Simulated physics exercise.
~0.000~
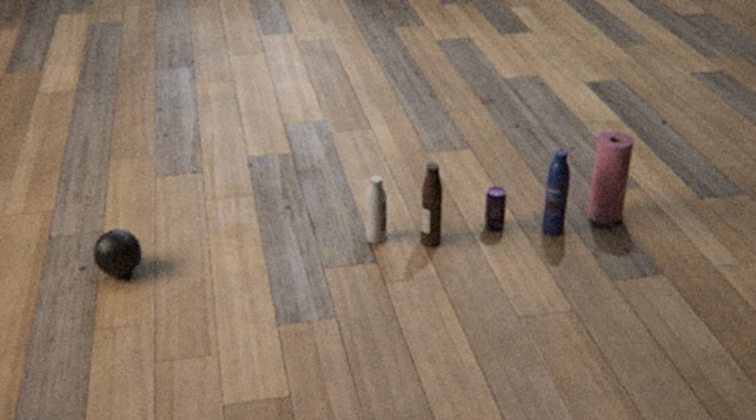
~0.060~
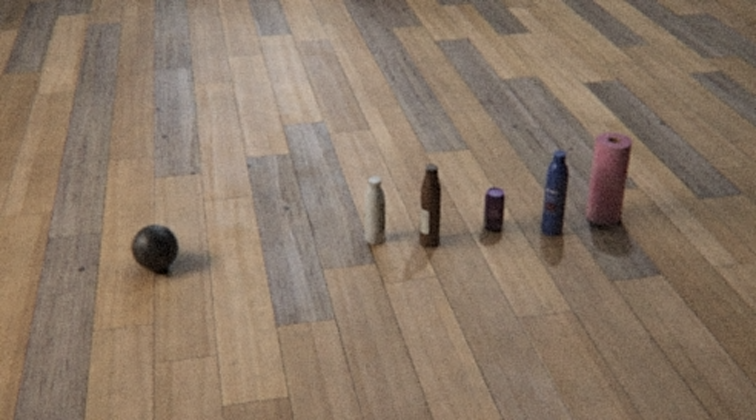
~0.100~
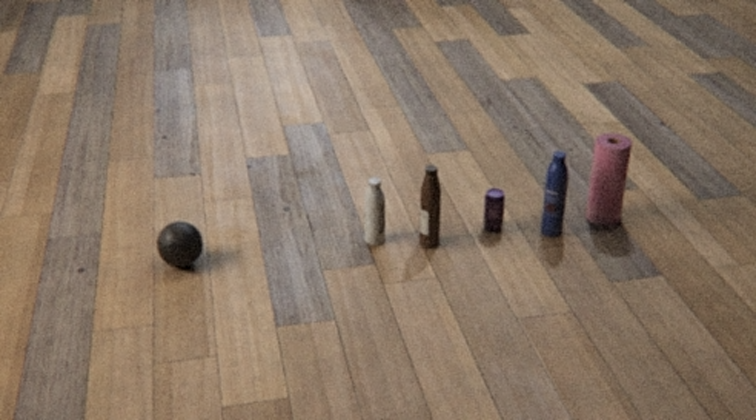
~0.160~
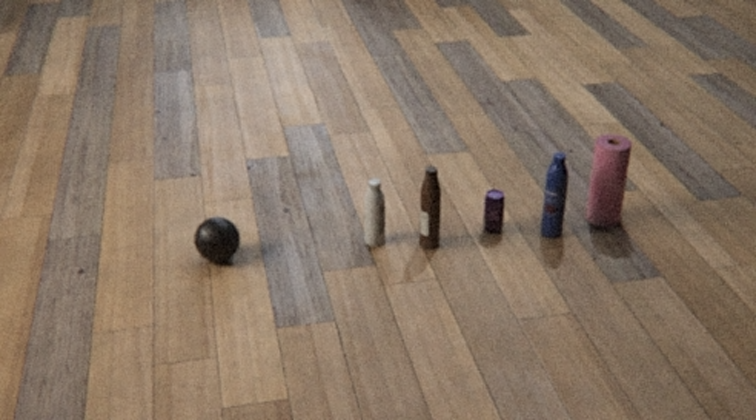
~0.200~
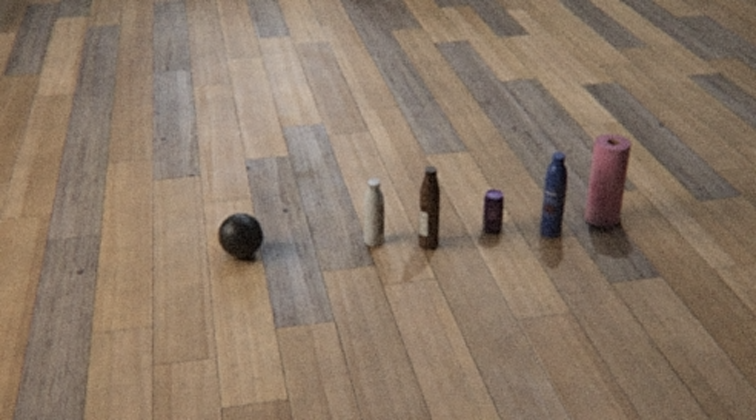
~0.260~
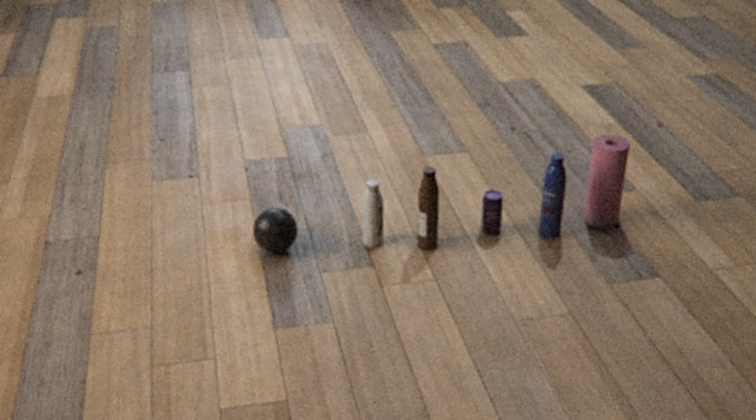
The clip shows a black ball rolling steadily rightward across a wooden floor, closing much of the gap to a standing row of a white bottle, brown bottle, purple can, blue bottle and pink roll, which stay still.
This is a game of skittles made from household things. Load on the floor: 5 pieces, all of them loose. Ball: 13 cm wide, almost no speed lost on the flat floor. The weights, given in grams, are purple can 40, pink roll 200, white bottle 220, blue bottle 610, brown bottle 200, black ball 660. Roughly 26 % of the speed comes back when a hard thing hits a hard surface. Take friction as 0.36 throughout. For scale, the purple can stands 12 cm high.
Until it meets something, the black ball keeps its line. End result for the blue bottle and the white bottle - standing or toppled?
At the end, the blue bottle keeps its balance; the white bottle keels over.
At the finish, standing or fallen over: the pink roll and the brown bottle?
In the last frame the pink roll remains up and the brown bottle does not stay up.
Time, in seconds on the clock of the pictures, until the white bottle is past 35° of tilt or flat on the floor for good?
Time: Roughly 0.8 s.
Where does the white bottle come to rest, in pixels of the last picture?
In the end it sits at around (449, 262).
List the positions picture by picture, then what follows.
In the first frame, 0 cm rolled; black ball (118, 253); blue bottle (557, 192); white bottle (376, 209).
In the second frame, 10 cm rolled; black ball (155, 248); brown bottle (431, 206).
In the third frame, 17 cm rolled; black ball (180, 244); pink roll (608, 180).
In the fourth frame, 28 cm rolled; black ball (217, 240); purple can (494, 212).
In the fifth frame, 35 cm rolled; black ball (241, 236); brown bottle (430, 208).
In the sixth frame, 45 cm rolled; black ball (275, 231); blue bottle (553, 196); white bottle (373, 213).
After 0.66 s, 100 cm rolled; black ball near (445, 190); white bottle 22° off upright near (426, 222); brown bottle 45° off upright.
After 1.16 s, 162 cm rolled; black ball near (599, 145); white bottle on its side near (452, 259); brown bottle on its side.
After 2.06 s, white bottle on its side near (449, 262); brown bottle on its side.
In the end (2.6 s), toppled on the floor, white bottle and brown bottle; the other 3 under 8 cm from the start. At the end, from the last picture's camera, blue bottle near (553, 196), white bottle near (448, 262).
